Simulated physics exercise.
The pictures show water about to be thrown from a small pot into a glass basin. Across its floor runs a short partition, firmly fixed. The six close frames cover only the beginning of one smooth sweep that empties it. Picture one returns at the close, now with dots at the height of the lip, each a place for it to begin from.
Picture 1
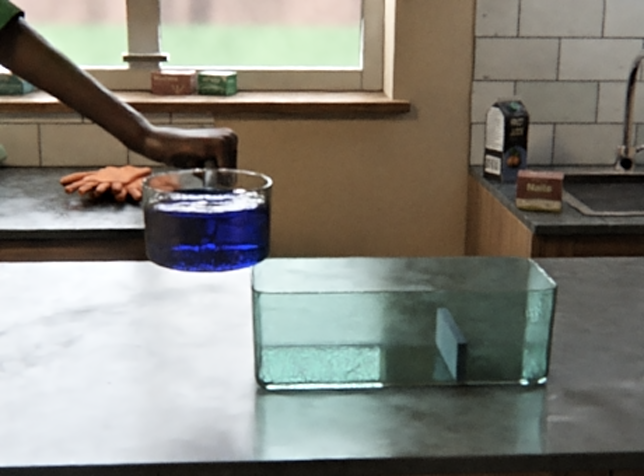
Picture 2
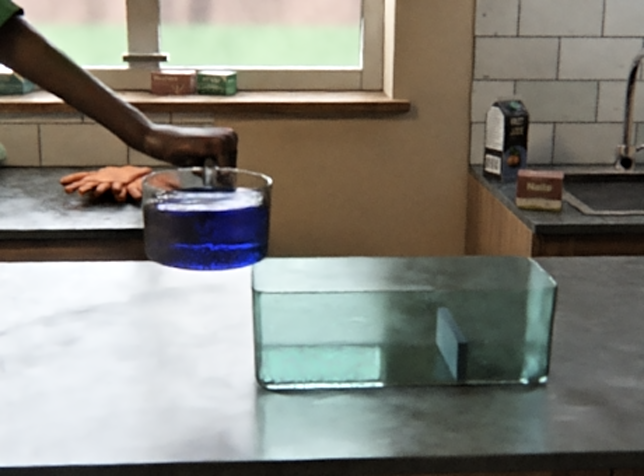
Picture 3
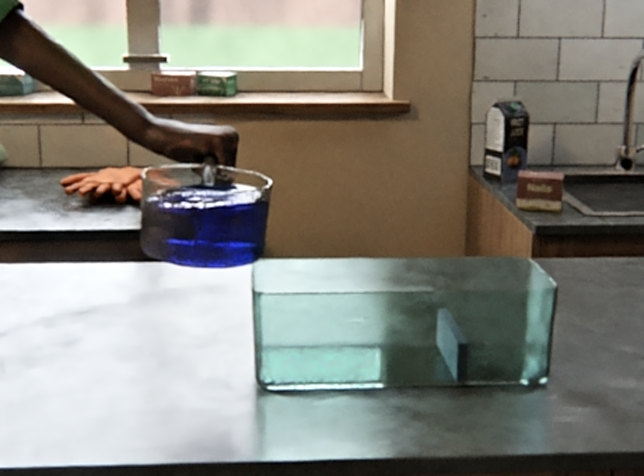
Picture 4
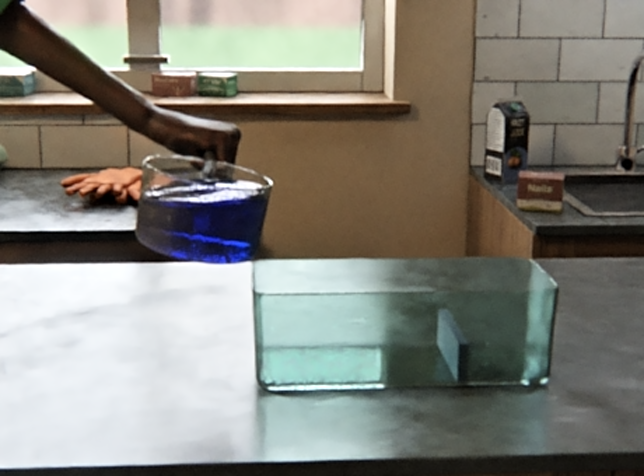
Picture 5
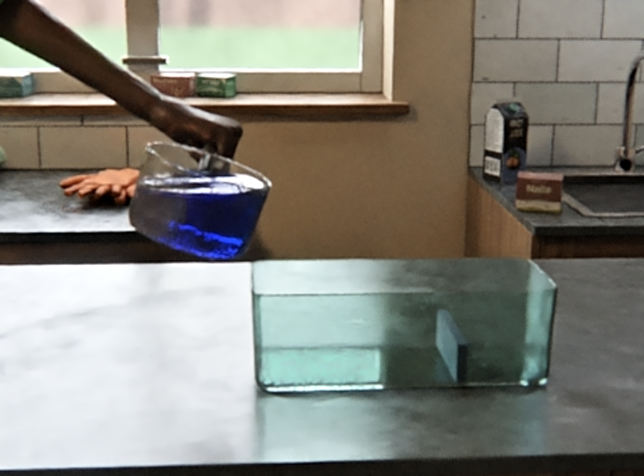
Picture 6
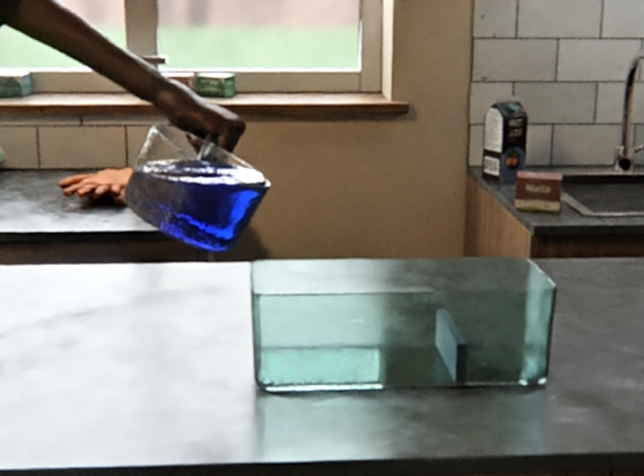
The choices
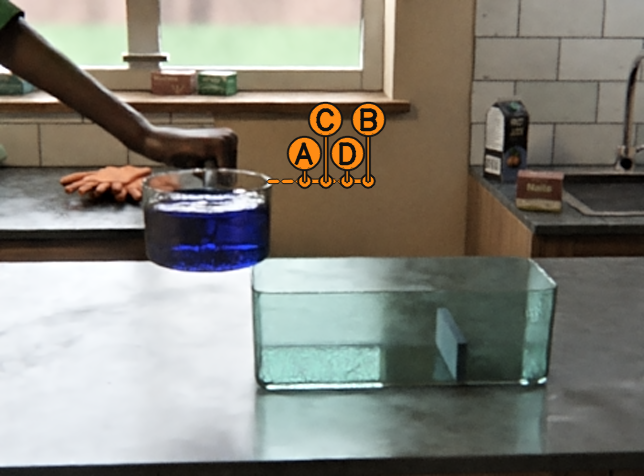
In the video, a hand holds a clear pot of blue liquid above and to the left of a greenish glass basin with a short partition inside, keeps it nearly level at first, then gradually tilts it toward the right.
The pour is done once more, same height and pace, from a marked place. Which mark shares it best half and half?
B.
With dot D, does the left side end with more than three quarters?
No.
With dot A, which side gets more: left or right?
The left one.
In orange, A at (304, 181); B at (368, 181); C at (325, 181); D at (347, 181).
If A is chosen, about 89 % ends left of the wall and 8 % right of it.
If B is chosen, about 48 % ends left of the wall and 49 % right of it; 3 % is lost outside.
If C is chosen, about 82 % ends left of the wall and 9 % right of it; 9 % is lost outside.
If D is chosen, about 68 % ends left of the wall and 29 % right of it; 3 % is lost outside.
